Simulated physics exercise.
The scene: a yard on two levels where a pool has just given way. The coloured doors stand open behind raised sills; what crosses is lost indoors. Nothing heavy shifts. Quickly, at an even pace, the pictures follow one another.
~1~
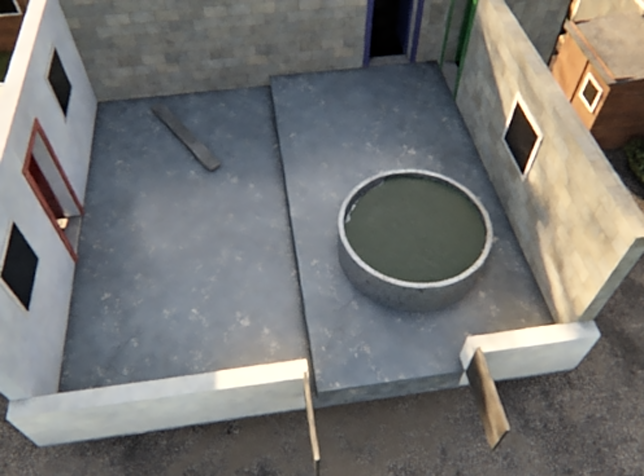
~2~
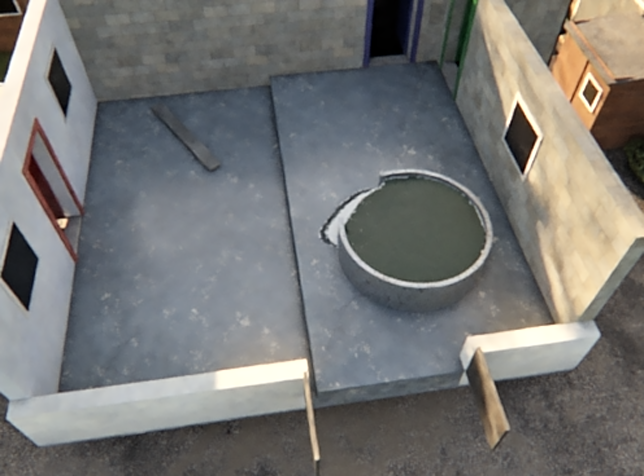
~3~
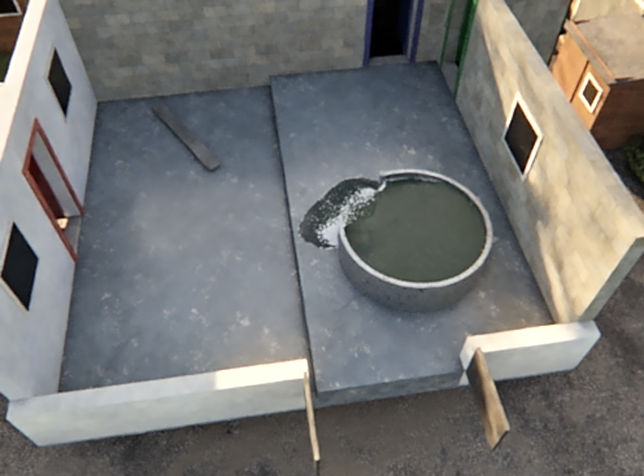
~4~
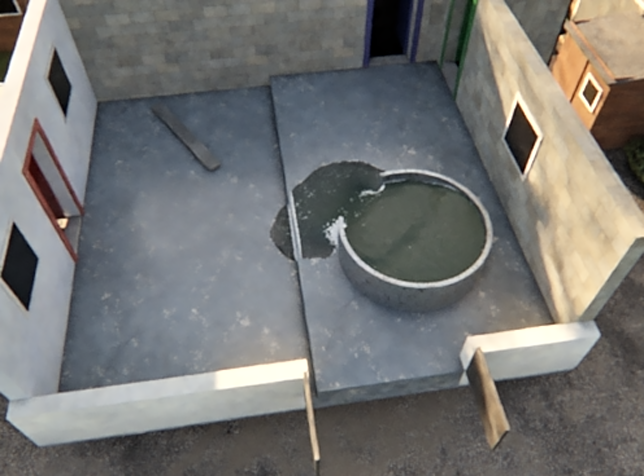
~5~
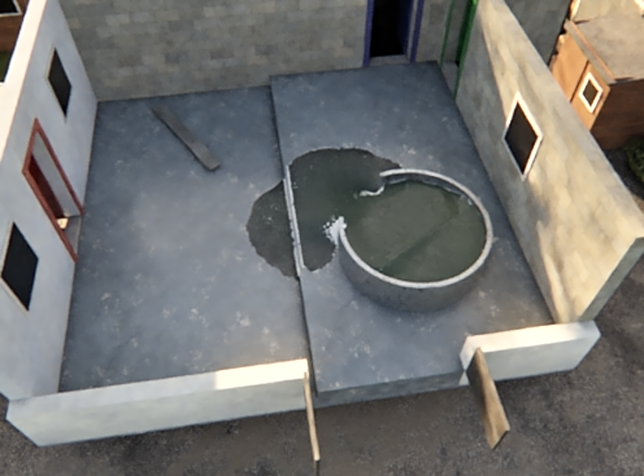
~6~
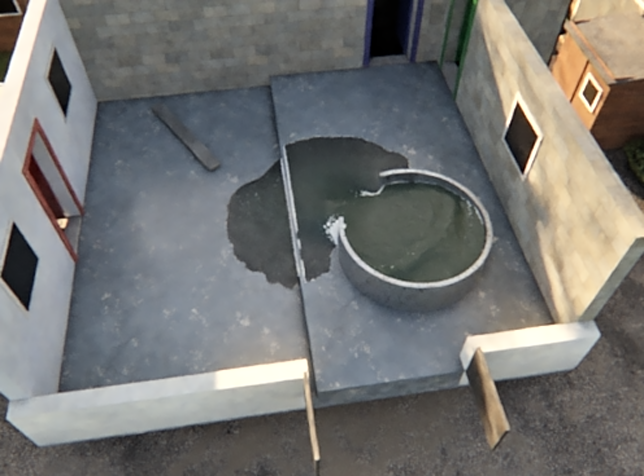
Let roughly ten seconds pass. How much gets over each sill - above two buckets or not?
Result: The red door surpasses two buckets; the blue door does not surpass two buckets; the green door does not surpass two buckets.
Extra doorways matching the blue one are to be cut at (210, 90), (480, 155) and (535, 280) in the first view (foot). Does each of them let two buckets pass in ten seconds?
Door one breaks the limit, door two stays inside the limit, door three stays inside the limit.
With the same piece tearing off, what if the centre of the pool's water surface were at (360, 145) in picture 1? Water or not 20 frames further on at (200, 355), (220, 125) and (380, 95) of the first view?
Result: Spared; inundated; inundated.
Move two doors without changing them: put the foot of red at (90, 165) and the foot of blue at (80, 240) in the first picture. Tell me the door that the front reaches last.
The green-painted one.
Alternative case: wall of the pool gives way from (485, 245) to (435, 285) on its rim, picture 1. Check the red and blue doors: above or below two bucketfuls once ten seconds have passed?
Per door - red: Does not exceed, blue: Exceeds.
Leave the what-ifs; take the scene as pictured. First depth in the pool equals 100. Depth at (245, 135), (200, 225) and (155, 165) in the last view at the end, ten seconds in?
Respectively 14, 12 and 8 per cent.
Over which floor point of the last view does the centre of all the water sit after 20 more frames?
Centre: Close to (286, 195).
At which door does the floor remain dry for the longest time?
Last in line is the green one.
A moment on, water covers 25 % of the floor; the red door not reached, the blue door not reached, the green door not reached.
Next, water covers 45 % of the floor; the red door not reached, the blue door not reached, the green door not reached.
Then, water covers 50 % of the floor; the red door over two buckets in, the blue door wet at the sill, nothing in, the green door not reached.
Later, water covers 60 % of the floor; the red door over two buckets in, the blue door wet at the sill, nothing in, the green door wet at the sill, nothing in.
In the end, water covers 80 % of the floor; the red door far over two buckets in, the blue door wet at the sill, nothing in, the green door wet at the sill, nothing in.
